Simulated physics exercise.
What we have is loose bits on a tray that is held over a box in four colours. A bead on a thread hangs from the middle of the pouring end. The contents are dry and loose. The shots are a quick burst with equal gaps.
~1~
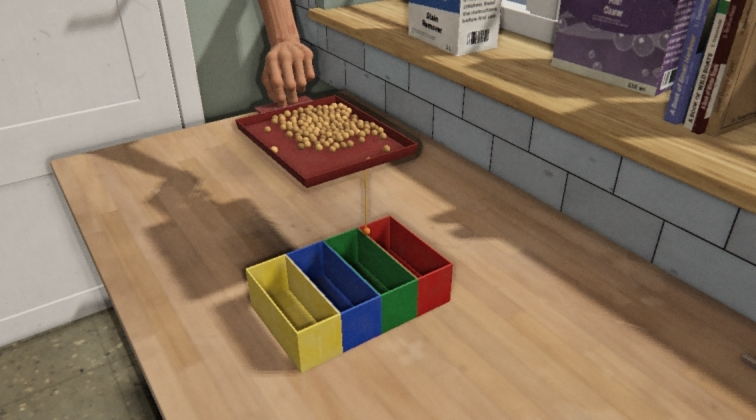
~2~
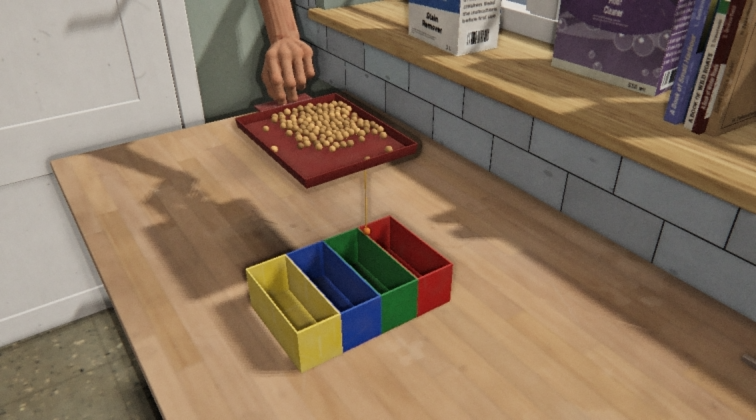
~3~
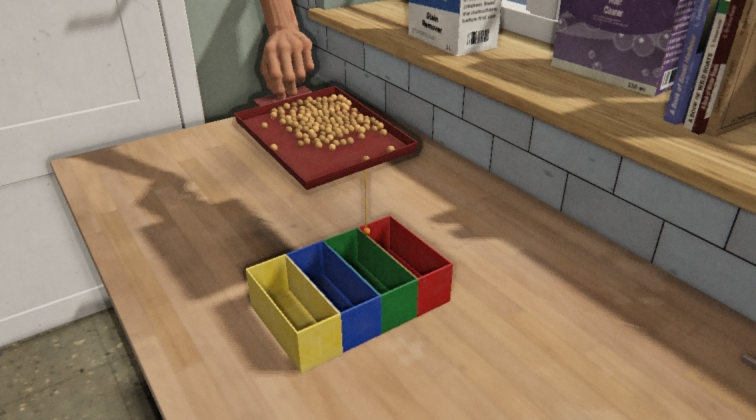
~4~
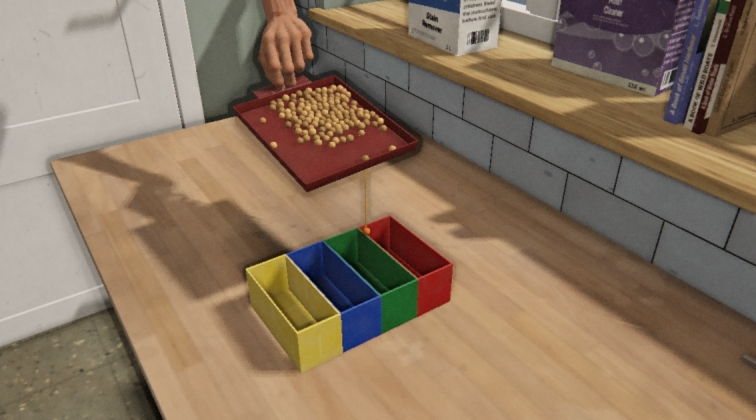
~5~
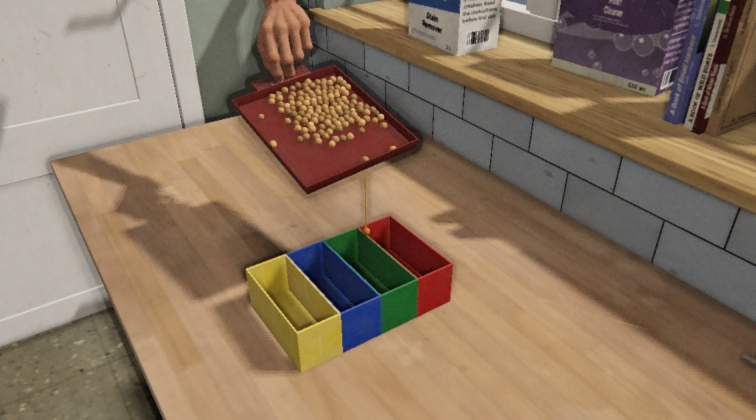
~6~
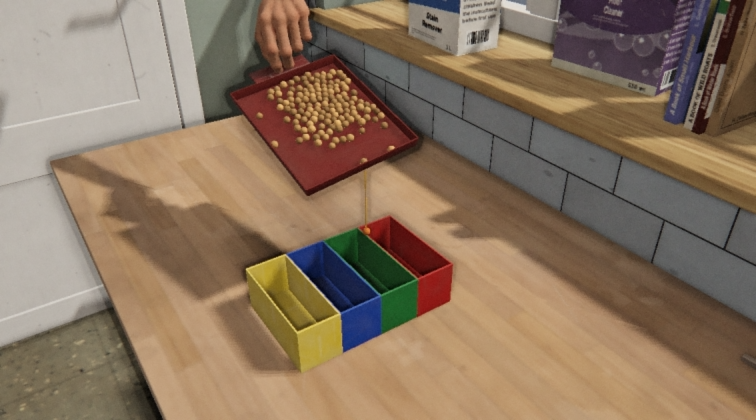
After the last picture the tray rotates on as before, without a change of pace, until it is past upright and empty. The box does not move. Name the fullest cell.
Fullest: The blue cell.
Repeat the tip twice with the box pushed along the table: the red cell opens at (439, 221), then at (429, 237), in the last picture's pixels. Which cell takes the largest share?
In turn: That yellow cell; that yellow cell.
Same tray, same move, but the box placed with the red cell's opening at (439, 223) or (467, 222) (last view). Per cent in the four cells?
About 60 and 10 per cent.
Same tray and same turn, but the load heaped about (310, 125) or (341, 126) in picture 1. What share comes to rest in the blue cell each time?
Near 80 % and 80 %.
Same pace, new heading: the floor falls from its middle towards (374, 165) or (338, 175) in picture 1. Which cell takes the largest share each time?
In turn: The red one; the cell in blue.
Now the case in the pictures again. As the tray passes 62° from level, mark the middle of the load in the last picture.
Around (320, 181).
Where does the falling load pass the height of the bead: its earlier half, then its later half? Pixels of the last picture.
Early half (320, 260), late half (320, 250).
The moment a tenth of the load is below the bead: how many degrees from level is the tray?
At about 60°.
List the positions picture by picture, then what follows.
Corners of the pouring end (306, 178) and (415, 144), level; middle of the load (325, 125), round wooden beads; bead on its thread (366, 231); yellow cell (320, 339); blue cell (361, 321); green cell (399, 303); red cell (435, 287), in the first frame.
Corners of the pouring end (306, 178) and (415, 143), level; middle of the load (325, 124), in the second frame.
Corners of the pouring end (306, 180) and (416, 142), tipped barely, lowest at the left corner; middle of the load (325, 119), in the third frame.
Corners of the pouring end (306, 183) and (416, 140), tipped a little, lowest at the left corner; middle of the load (325, 113), in the fourth frame.
Corners of the pouring end (307, 186) and (416, 139), tipped a little, lowest at the left corner; middle of the load (325, 108), in the fifth frame.
Corners of the pouring end (307, 188) and (416, 137), tipped clearly, lowest at the left corner; middle of the load (325, 105), almost all on the move; yellow cell (320, 339); blue cell (361, 321); green cell (399, 303); red cell (435, 287), in the sixth frame.
Just after the last frame, tray tipped steeply; roughly two thirds on the tray; about a tenth in the blue cell; about a tenth in the yellow cell; just a few in the green cell; about a tenth falling or outside the box.
A moment on, tray tipped right over; roughly a quarter on the tray; roughly half in the blue cell; about a tenth in the yellow cell; about a tenth in the green cell; roughly a quarter falling or outside the box.
Further on, tray tipped past a quarter turn; roughly two thirds in the blue cell; about a tenth in the yellow cell; about a tenth in the green cell; about a tenth falling or outside the box.
When it is over, tray tipped past a quarter turn; roughly two thirds in the blue cell; about a tenth in the yellow cell; about a tenth in the green cell; not one in the red cell; about a tenth outside the box.
